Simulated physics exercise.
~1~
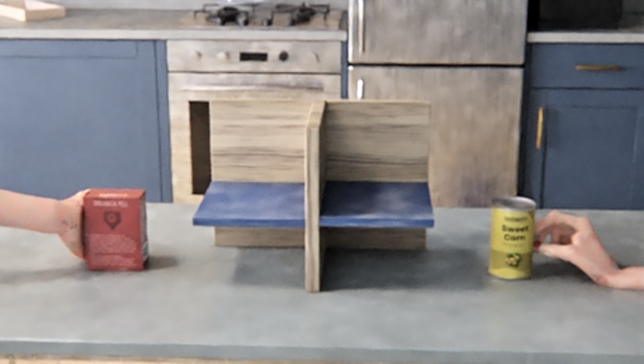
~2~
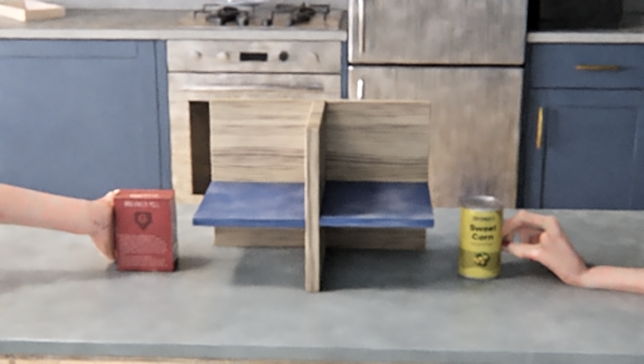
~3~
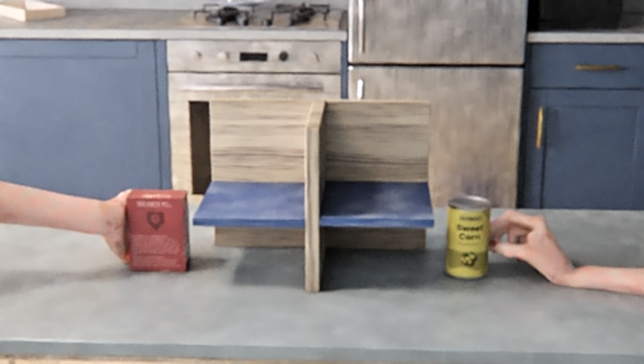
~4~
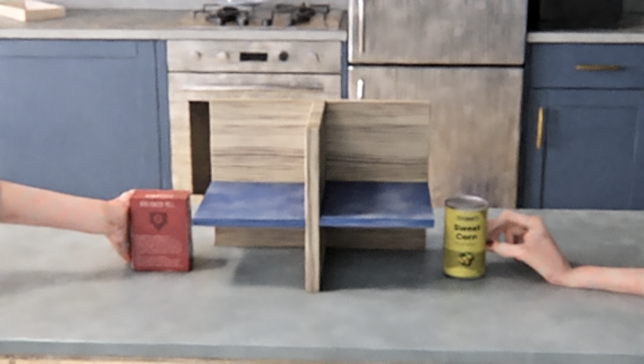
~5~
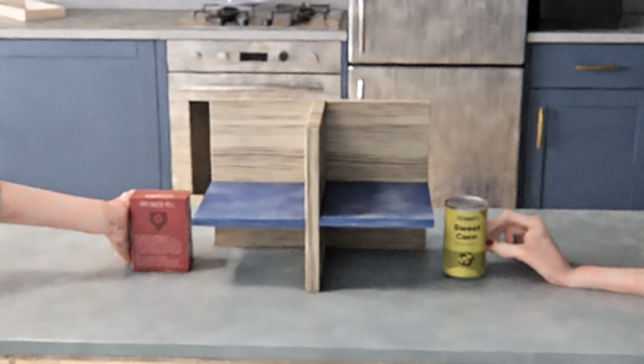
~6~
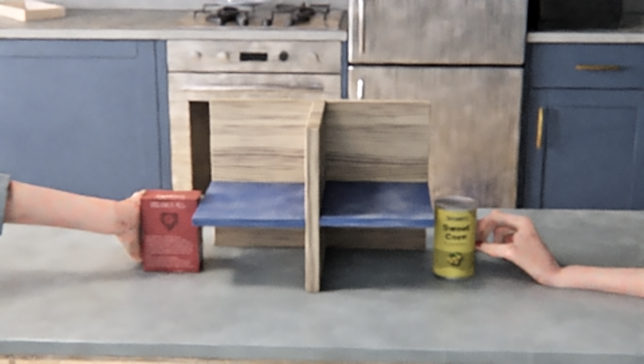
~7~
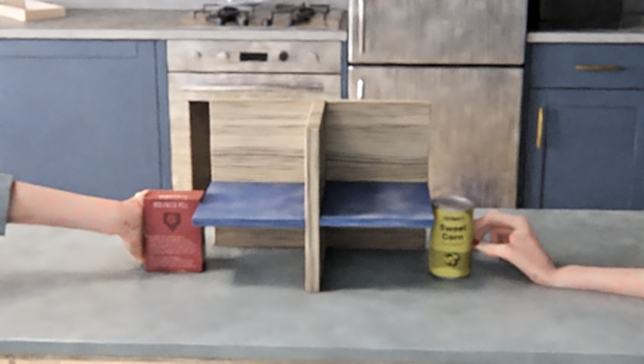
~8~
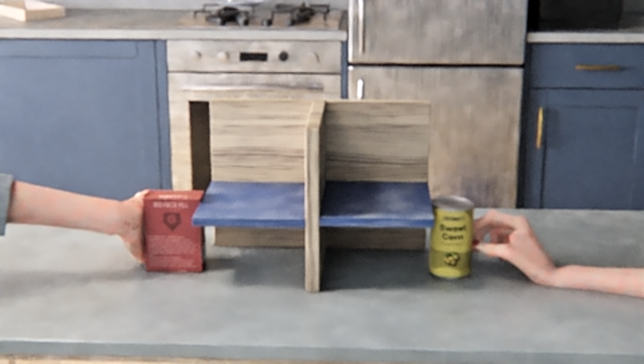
Red packet and yellow tin being slid inward by two hands from left and right, stopping beside a blue-shelved wooden unit.
